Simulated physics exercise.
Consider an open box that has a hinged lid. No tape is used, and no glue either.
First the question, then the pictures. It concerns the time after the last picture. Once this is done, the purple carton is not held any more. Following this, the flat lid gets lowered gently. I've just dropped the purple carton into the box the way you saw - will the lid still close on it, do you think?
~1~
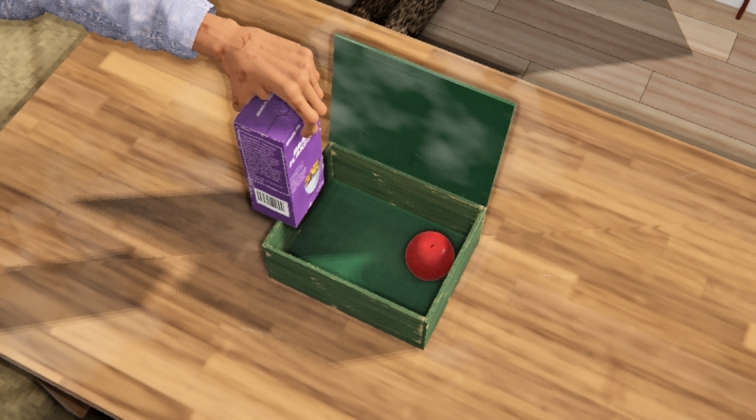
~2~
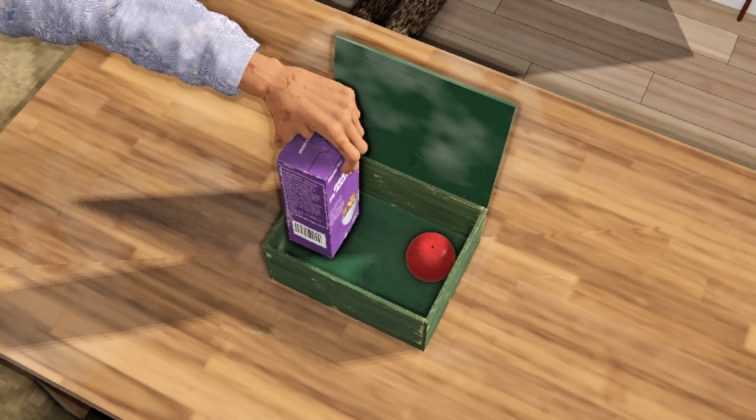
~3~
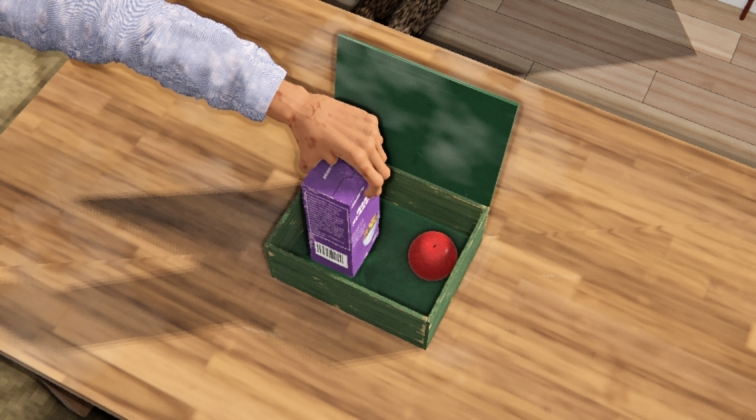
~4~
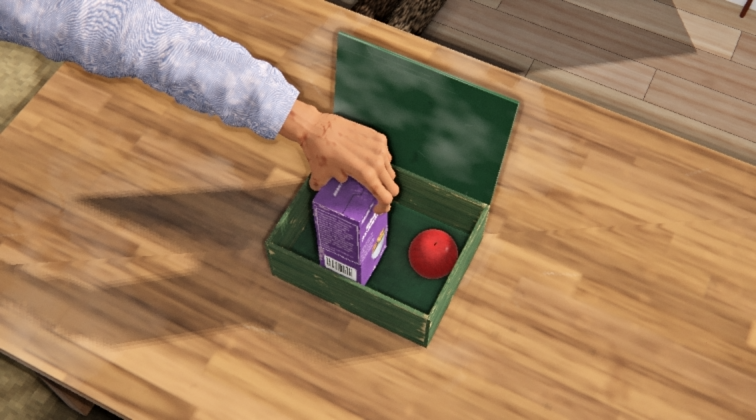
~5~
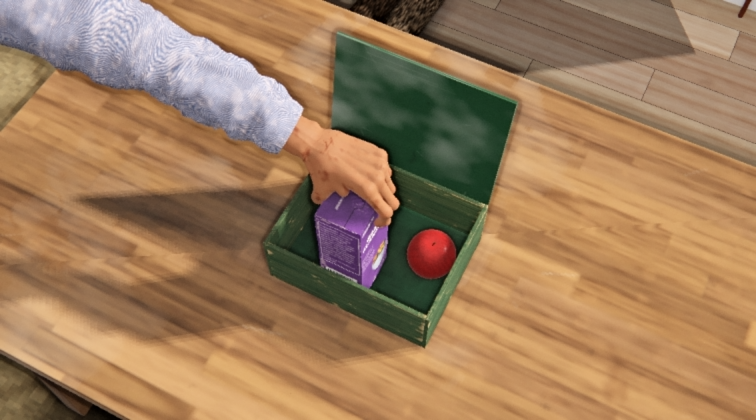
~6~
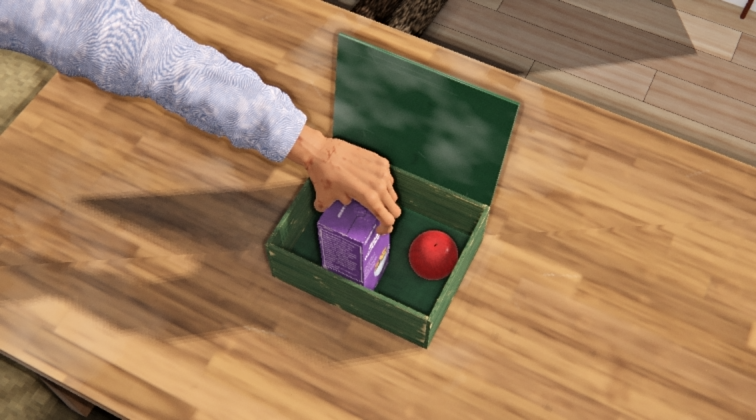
Doesn't close up.
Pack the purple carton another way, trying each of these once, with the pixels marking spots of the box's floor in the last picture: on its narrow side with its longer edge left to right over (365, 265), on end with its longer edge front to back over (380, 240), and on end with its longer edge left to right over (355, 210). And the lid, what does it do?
So: First shut tight, second open, third open.
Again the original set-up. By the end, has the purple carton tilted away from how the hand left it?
By the end the purple carton has kept its angle.
Then, 1.00 s on from there, lid starting down.
Then, 1.30 s on from there, lid 79° above the rim.
Then, 1.50 s on from there, lid 65° above the rim.
Then, 1.70 s on from there, lid 49° above the rim.
In the end, lid 46° above the rim; both unmoved. At the end, from the last picture's camera, purple carton near (356, 245).
